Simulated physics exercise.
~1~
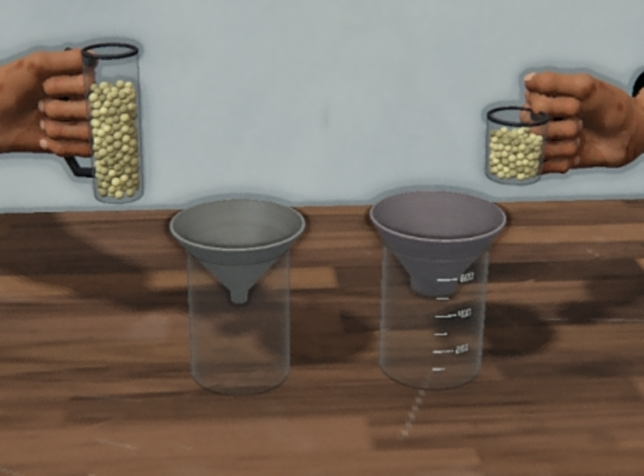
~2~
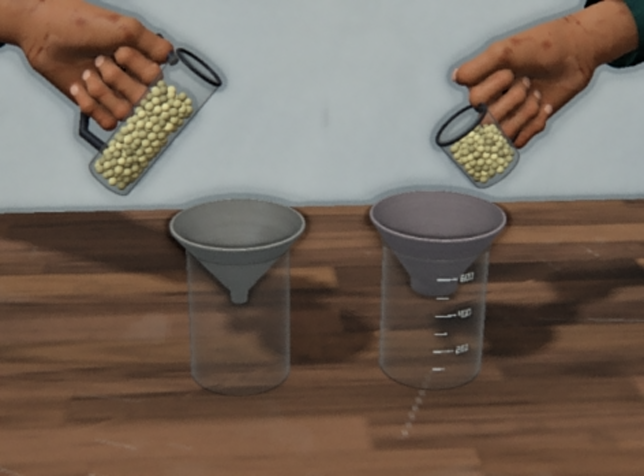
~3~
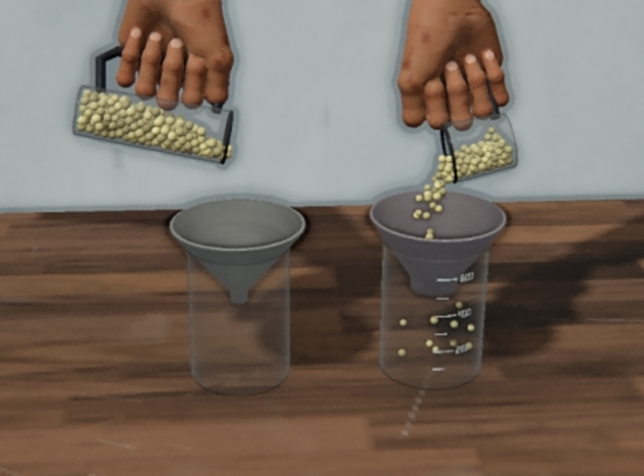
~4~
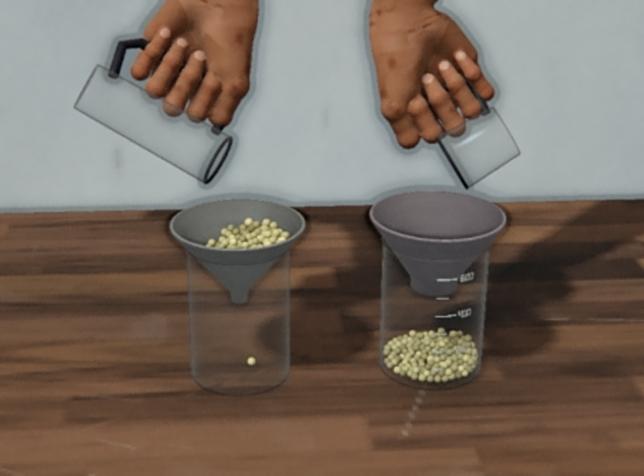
At the start, two hands hold clear cups of pale, round beads upright above two funnels set in clear jars on a wooden table, the left cup taller and fuller. The hands move inward and tilt the cups. As both cups tip onto their sides, beads from the right one stream into its funnel and drop into the jar, while the left cup still looks full. Both cups end up empty and upside down. The right beads lie at the bottom of their jar, while the left ones sit heaped in the funnel, with a single bead below.
